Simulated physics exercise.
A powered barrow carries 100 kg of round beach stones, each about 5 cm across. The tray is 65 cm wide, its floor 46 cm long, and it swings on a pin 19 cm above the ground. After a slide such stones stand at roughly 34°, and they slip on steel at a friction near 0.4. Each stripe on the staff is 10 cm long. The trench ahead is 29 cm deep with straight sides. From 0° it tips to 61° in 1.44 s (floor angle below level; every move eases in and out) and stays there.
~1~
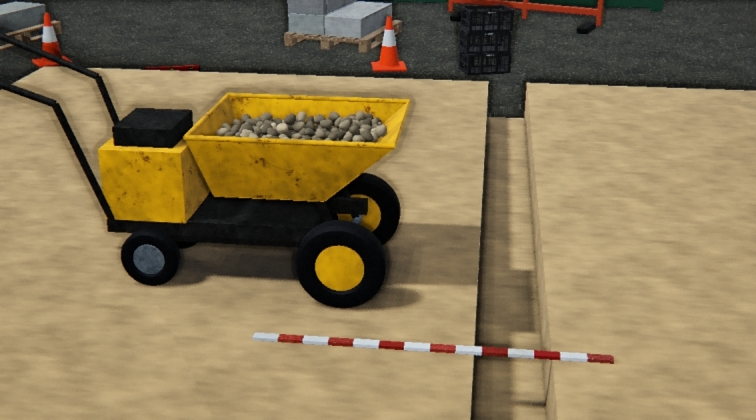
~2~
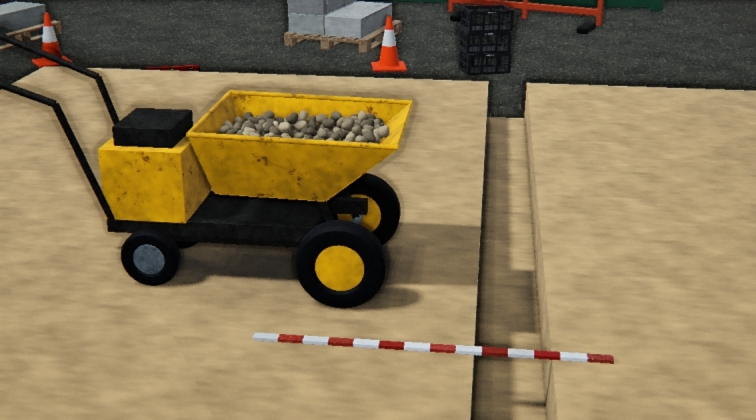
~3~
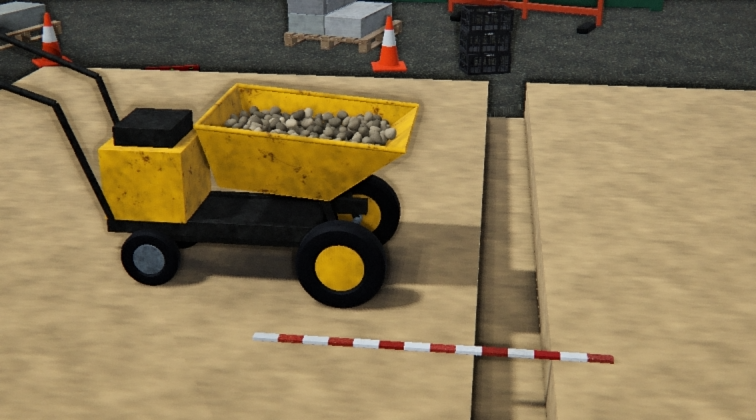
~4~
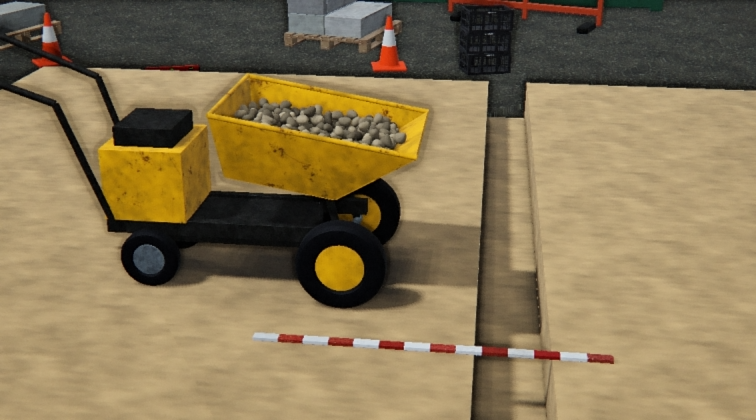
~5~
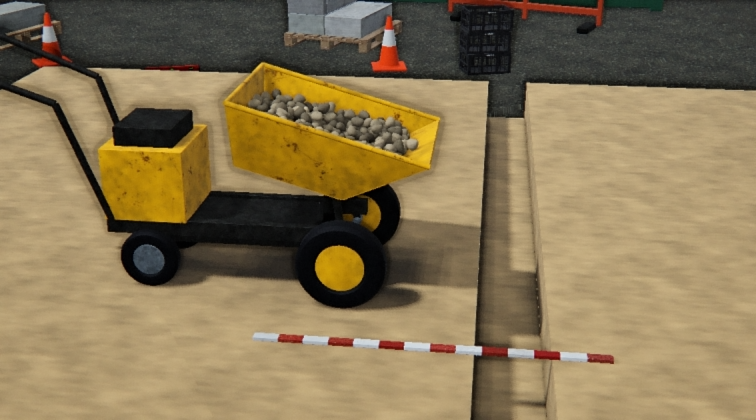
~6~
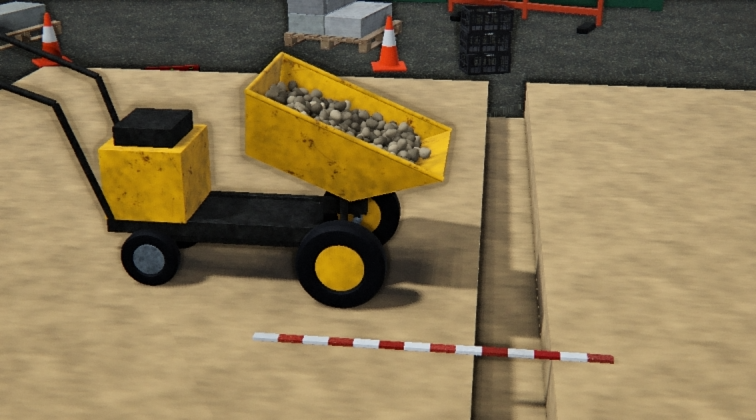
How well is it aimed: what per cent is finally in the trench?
Some 75 per cent of it.
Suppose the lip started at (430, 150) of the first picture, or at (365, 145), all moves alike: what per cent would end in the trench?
About 35 and 100 per cent.
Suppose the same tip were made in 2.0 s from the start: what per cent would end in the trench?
In that case some 80 per cent.
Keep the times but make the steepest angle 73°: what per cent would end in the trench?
In that case some 85 per cent.
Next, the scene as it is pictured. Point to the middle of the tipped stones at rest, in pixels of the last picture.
Their middle is at about (525, 323).
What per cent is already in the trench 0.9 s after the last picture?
Some 40 per cent.
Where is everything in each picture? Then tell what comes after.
The tray is at 0°, its lip at (395, 146); the top of the load is at (330, 121), in the first frame.
Lip at (398, 148), floor tilted 1°, highest stones at (320, 121), in the second frame.
Lip at (405, 152), floor tilted 5°, highest stones at (299, 118), in the third frame.
The tray is at 10°, its lip at (417, 158); the top of the load is at (271, 112), in the fourth frame.
The tray is at 16°, its lip at (430, 168); the top of the load is at (272, 102), in the fifth frame.
Lip at (443, 180), floor tilted 23°, highest stones at (287, 93), in the sixth frame.
Then, 0.5 s after the last picture the floor is at 51°, 100 % in the tray; the foremost stones are at (475, 203).
Then, 0.9 s after the last picture the floor is at 61°, 52 % in the tray, 40 % in the trench, 8 % past the trench; the foremost stones are at (582, 282).
Then, 1.3 s after the last picture the floor is at 61°, 16 % in the tray, 60 % in the trench, 24 % past the trench; the foremost stones are at (676, 273).
Then, 3.2 s after the last picture the floor is at 61°, 0 % in the tray, 75 % in the trench, 25 % past the trench; the foremost stones are at (743, 257).
